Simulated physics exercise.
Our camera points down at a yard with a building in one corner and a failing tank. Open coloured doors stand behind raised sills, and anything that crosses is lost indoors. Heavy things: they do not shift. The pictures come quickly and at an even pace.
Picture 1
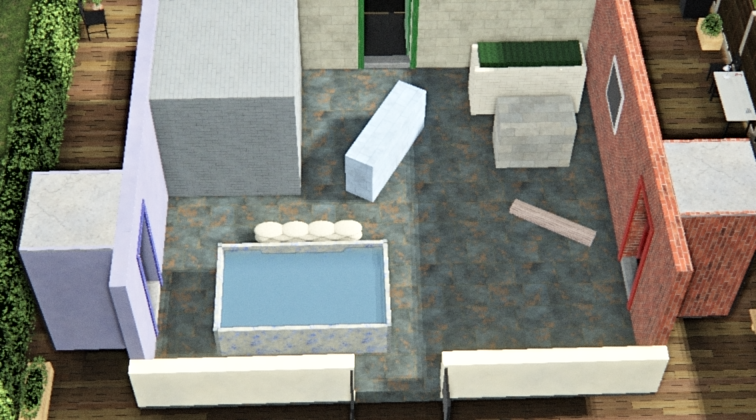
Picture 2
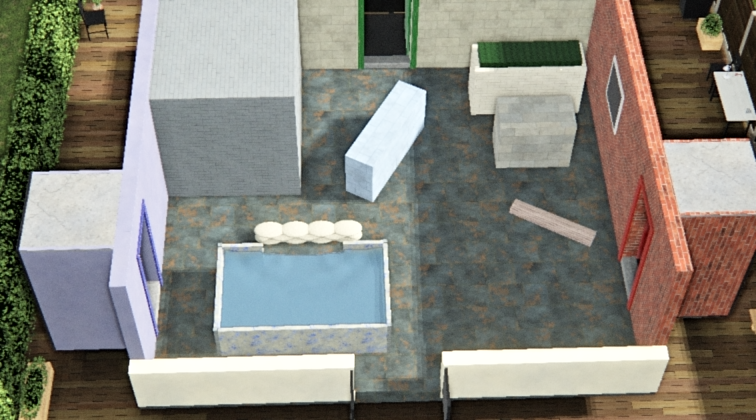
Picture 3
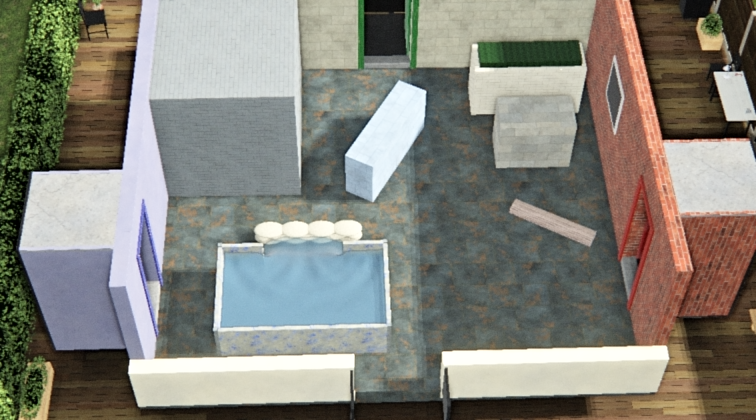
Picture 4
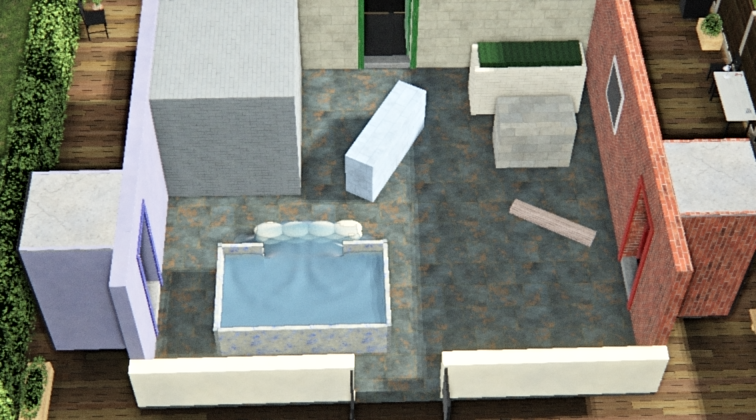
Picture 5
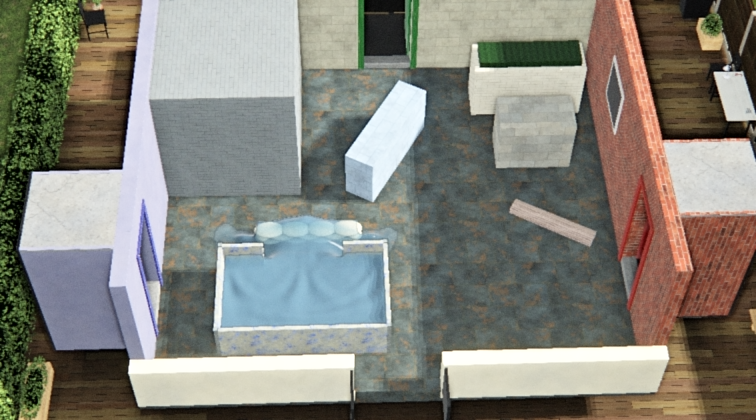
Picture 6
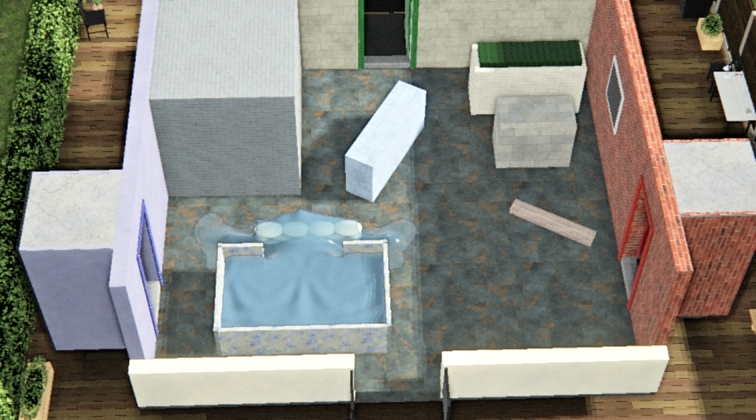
Water pours through a gap in the far side of a pale-walled tank at the lower left of a dark, mottled yard, seen from above by a still camera. Around it are a big grey block, a slanted pale block, a plank, lilac and red side walls, and a green-framed doorway. Ripples cross the tank as the water surges past cream sandbag-like shapes and spreads sideways over the paving.
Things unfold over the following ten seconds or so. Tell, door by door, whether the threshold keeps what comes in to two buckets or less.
Outcome: Blue door: Two pails at most; red door: Two pails at most; green door: Two pails at most.
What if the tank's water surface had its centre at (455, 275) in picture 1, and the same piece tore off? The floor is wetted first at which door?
I'd go with the one in green.
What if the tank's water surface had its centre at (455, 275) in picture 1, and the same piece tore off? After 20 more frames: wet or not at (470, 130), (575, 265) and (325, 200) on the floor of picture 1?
Soaked, soaked, soaked.
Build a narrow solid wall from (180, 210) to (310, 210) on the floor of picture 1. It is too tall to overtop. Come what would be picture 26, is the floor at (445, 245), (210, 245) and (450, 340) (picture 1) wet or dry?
Listed order: Swamped, swamped, spared.
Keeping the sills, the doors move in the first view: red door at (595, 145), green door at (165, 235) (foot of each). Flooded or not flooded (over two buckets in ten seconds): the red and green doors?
Lab note - red door stays within, green door overshoots.
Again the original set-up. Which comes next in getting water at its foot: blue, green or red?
I'd say the blue-painted one.
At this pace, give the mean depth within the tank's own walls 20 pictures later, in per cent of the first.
About 44 %.
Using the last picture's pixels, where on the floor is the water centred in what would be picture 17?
(311, 276).
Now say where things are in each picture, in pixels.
Still water in the water tank at (303, 287), in the first frame.
The front is at a hidden place, out from the gap on the water tank's far side, in the second frame.
Water pours out on the water tank's far side and has run to a hidden place, in the third frame.
Water pours out on the water tank's far side and has run to (237, 243), in the fourth frame.
Water pours out on the water tank's far side and has run to (221, 232), in the fifth frame.
The front is at (201, 227), out from the gap on the water tank's far side, in the sixth frame.
A moment on, water covers 30 % of the floor; the blue door not reached, the red door not reached, the green door not reached.
Next, water covers 50 % of the floor; the blue door wet at the sill, nothing in, the red door not reached, the green door not reached.
Then, water covers 65 % of the floor; the blue door wet at the sill, nothing in, the red door under two buckets in, the green door wet at the sill, nothing in.
Later, water covers 90 % of the floor; the blue door wet at the sill, nothing in, the red door under two buckets in, the green door wet at the sill, nothing in.
In the end, water covers 95 % of the floor; the blue door wet at the sill, nothing in, the red door under two buckets in, the green door wet at the sill, nothing in.
